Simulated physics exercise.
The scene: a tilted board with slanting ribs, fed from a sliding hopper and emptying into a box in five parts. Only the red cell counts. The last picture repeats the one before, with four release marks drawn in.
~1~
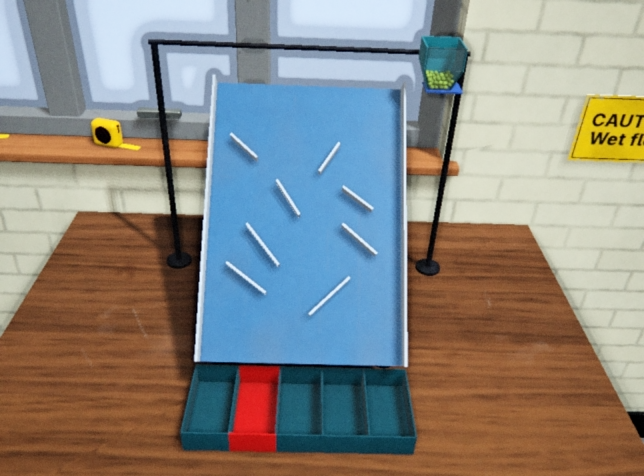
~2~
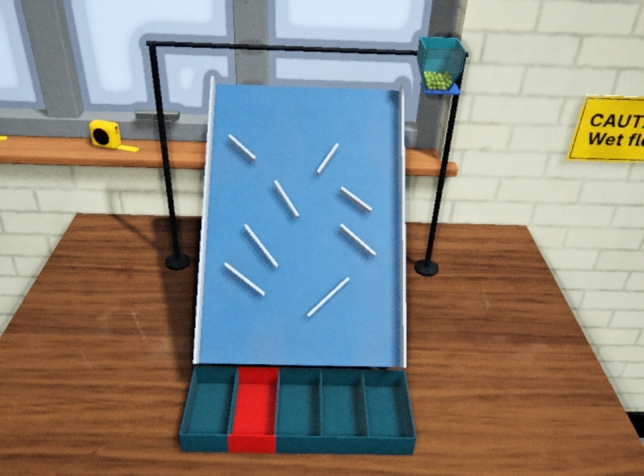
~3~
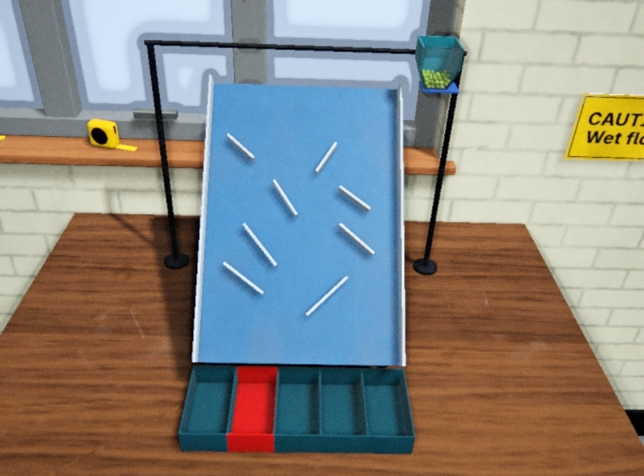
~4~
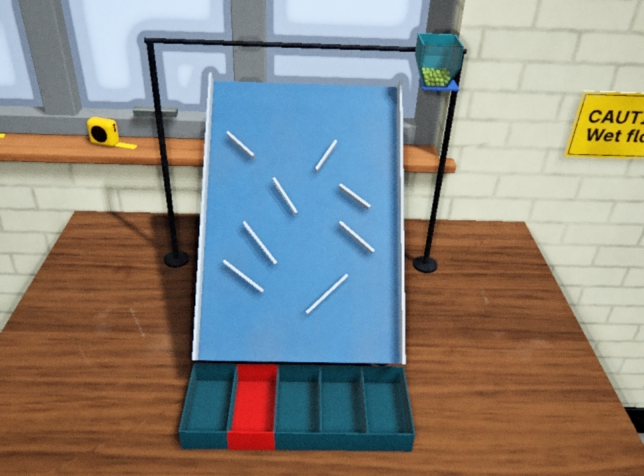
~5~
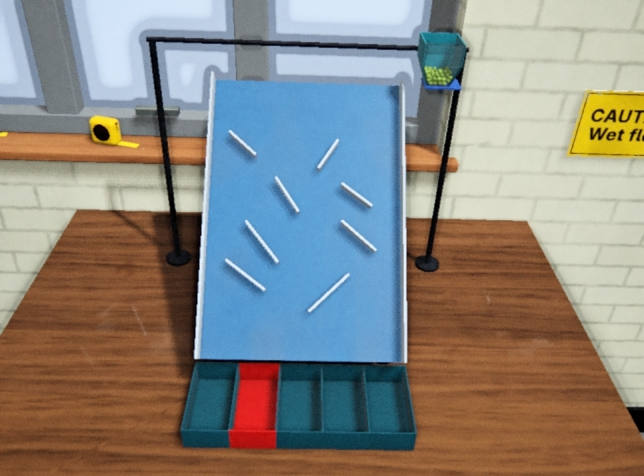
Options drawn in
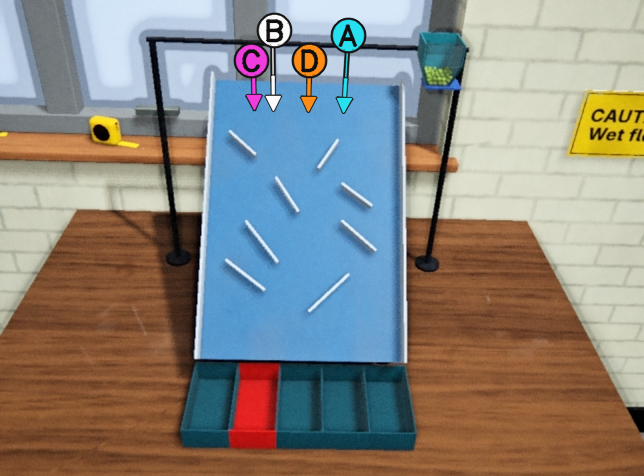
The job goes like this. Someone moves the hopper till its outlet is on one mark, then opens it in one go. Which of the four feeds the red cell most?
Best: D.
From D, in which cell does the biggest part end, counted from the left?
It is the second one.
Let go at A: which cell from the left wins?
The fifth.
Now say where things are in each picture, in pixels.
The first picture shows hopper (438, 77), dried peas, door shut.
The second picture shows ribs (229, 135) to (255, 158), (318, 172) to (338, 144), (275, 181) to (298, 215).
The third picture shows ribs (340, 186) to (370, 209), (244, 224) to (276, 265), (340, 224) to (374, 253).
The fourth picture shows ribs (224, 261) to (263, 291), (307, 312) to (347, 275).
The fifth picture shows red cell (253, 438), number 2 of 5 from the left.
On the marked copy, mark A meets the board at (343, 107); mark B meets the board at (273, 105); mark C meets the board at (254, 104); mark D meets the board at (308, 106).
Choosing A, roughly a quarter in the red cell, roughly two thirds in other cells, about a tenth outside the box.
Choosing B, roughly a third in the red cell, roughly two thirds in other cells, just a few outside the box.
Choosing C, roughly a third in the red cell, roughly half in other cells, about a tenth outside the box.
Choosing D, roughly two thirds in the red cell, roughly a quarter in other cells, just a few outside the box.
